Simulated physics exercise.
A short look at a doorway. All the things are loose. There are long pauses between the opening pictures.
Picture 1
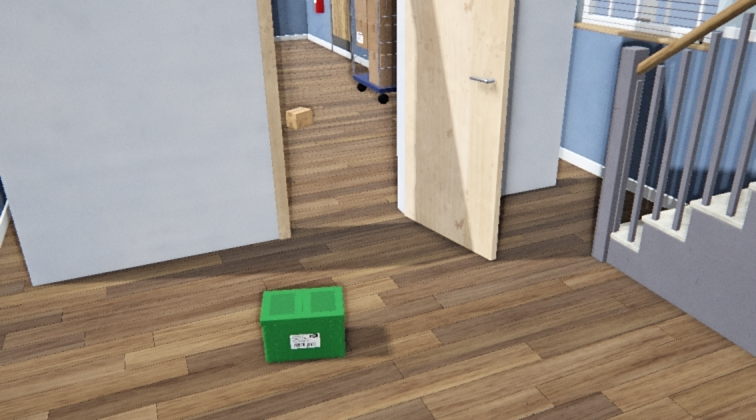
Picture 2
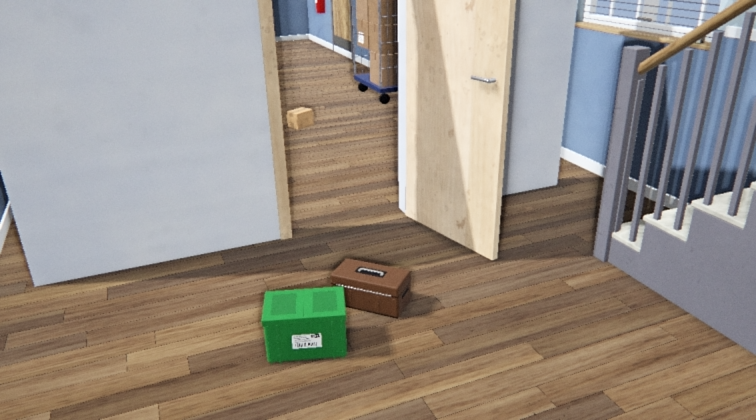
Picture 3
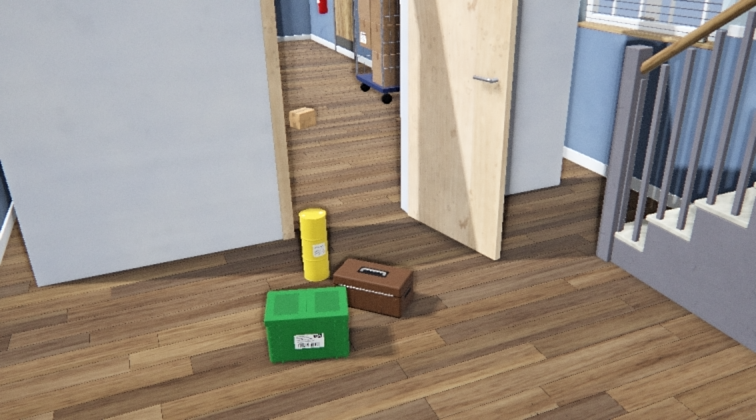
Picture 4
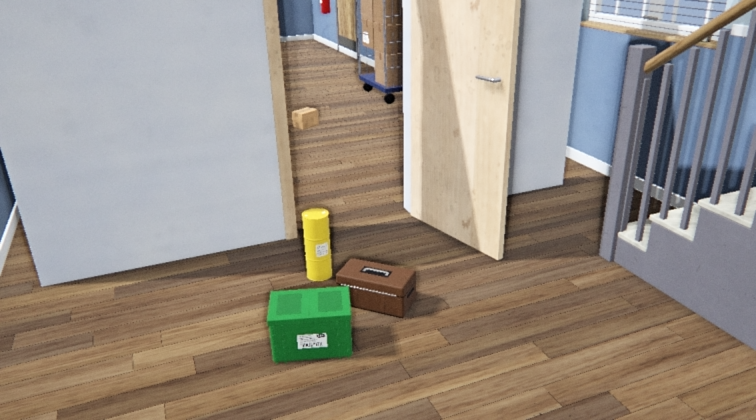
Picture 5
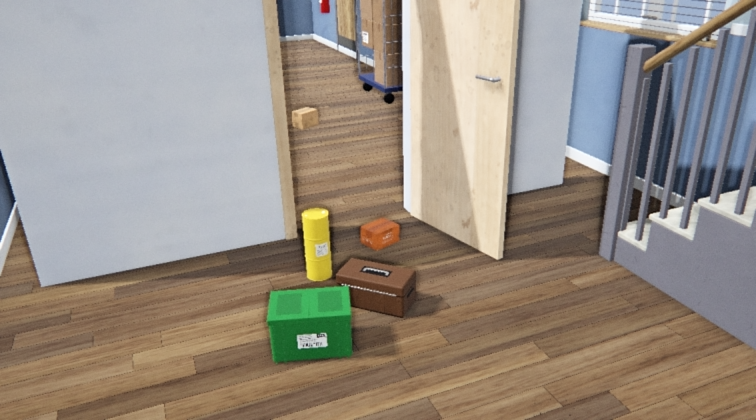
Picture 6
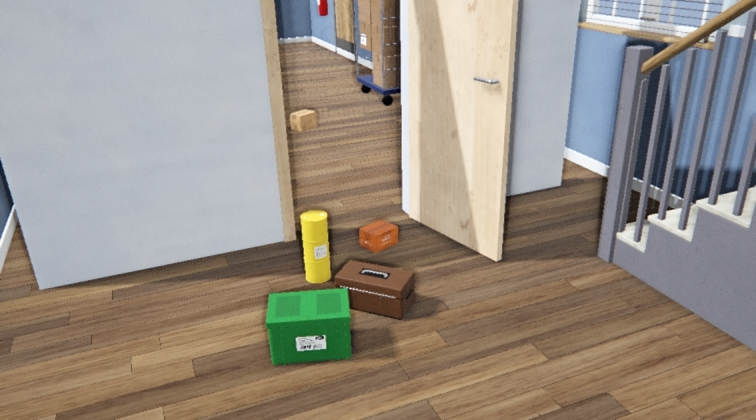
Nothing visibly travels as a green tote sits on the wood floor before a wide-open door; a brown toolbox appears beside it, then a yellow canister behind, then a small orange box near the door, while the view shifts slightly.
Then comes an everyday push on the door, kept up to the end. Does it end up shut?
Here the door closes.
Then, 1.00 s after the last picture, open by 68°.
Then, 1.60 s after the last picture, open by 35°; orange box slid about its own width near (360, 234).
Then, 2.00 s after the last picture, open by 12°; orange box slid well along near (340, 224).
At rest, open by 0°; moved from the start, orange box; the other 3 in place. Seen from the same camera at the end, orange box near (334, 217).
